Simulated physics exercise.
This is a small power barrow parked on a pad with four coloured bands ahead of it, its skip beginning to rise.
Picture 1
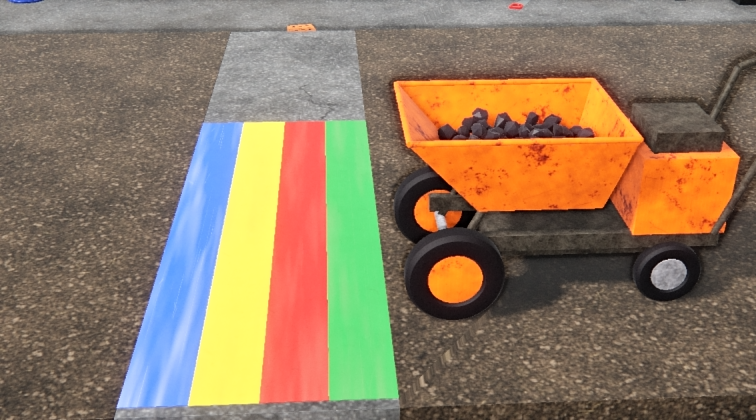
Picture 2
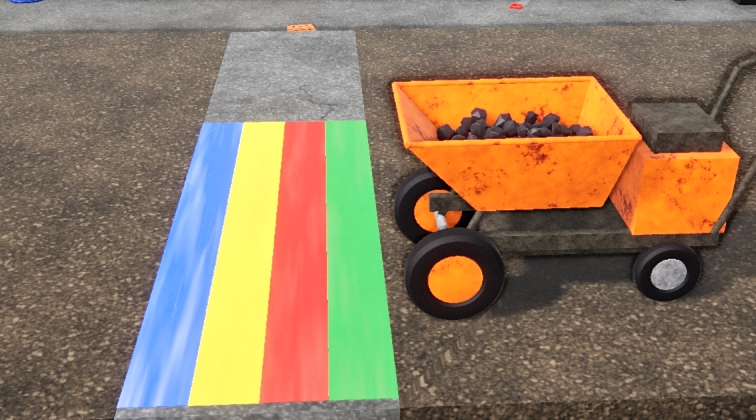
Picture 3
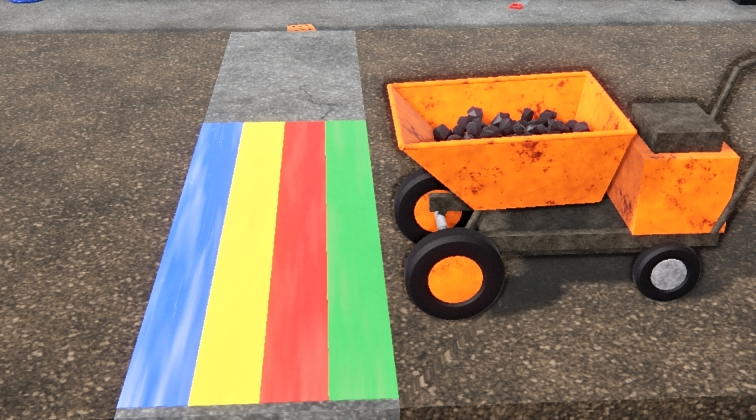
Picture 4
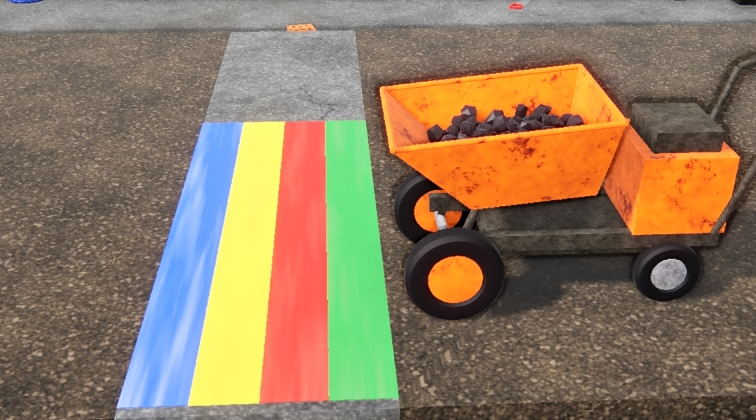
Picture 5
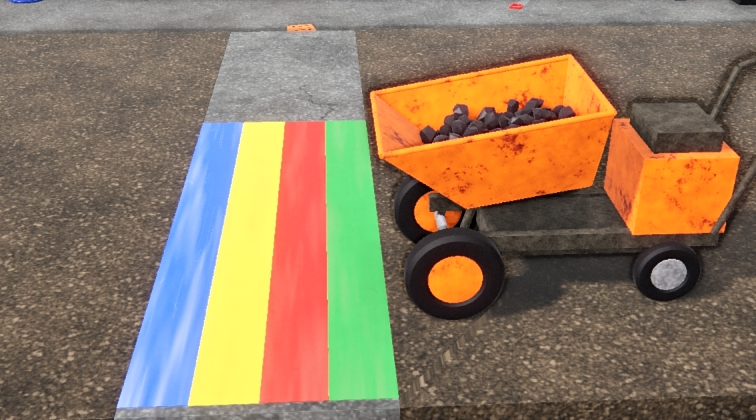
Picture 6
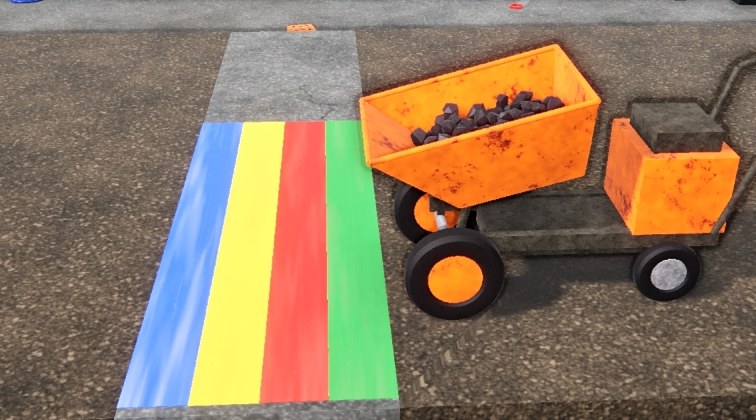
Orange skip of a small power barrow slowly tilting toward the left with its black lumps, beside four coloured bands.
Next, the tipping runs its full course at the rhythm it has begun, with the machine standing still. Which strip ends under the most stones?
Most lies over the yellow band.
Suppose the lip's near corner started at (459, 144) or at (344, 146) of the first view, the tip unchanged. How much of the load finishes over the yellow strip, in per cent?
Roughly 20 per cent, and 20 per cent.
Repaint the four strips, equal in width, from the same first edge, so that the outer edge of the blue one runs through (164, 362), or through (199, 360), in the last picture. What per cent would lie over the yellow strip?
Near 40 % and 30 %.
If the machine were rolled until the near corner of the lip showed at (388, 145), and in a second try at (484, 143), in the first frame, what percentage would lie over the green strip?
About 0 and 20 per cent.
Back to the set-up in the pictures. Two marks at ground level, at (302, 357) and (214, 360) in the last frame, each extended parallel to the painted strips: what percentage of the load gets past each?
First some 80, then 30 per cent.
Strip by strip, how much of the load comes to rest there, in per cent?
Green strip: 0 %, red strip: 20 %, yellow strip: 40 %, blue strip: 15 %.
Shortly afterwards, skip tipped steeply; the whole lot in the skip.
Next, skip tipped right over; near two thirds in the skip; a little over the red strip; near a quarter over the yellow strip; only a few over the blue strip.
Some moments later, skip tipped right over; near a quarter in the skip; near a quarter over the red strip; near a third over the yellow strip; near a quarter over the blue strip; a little off the paint.
In the end, skip tipped right over; near a quarter in the skip; none at all over the green strip; near a quarter over the red strip; near a third over the yellow strip; near a quarter over the blue strip; a little off the paint.
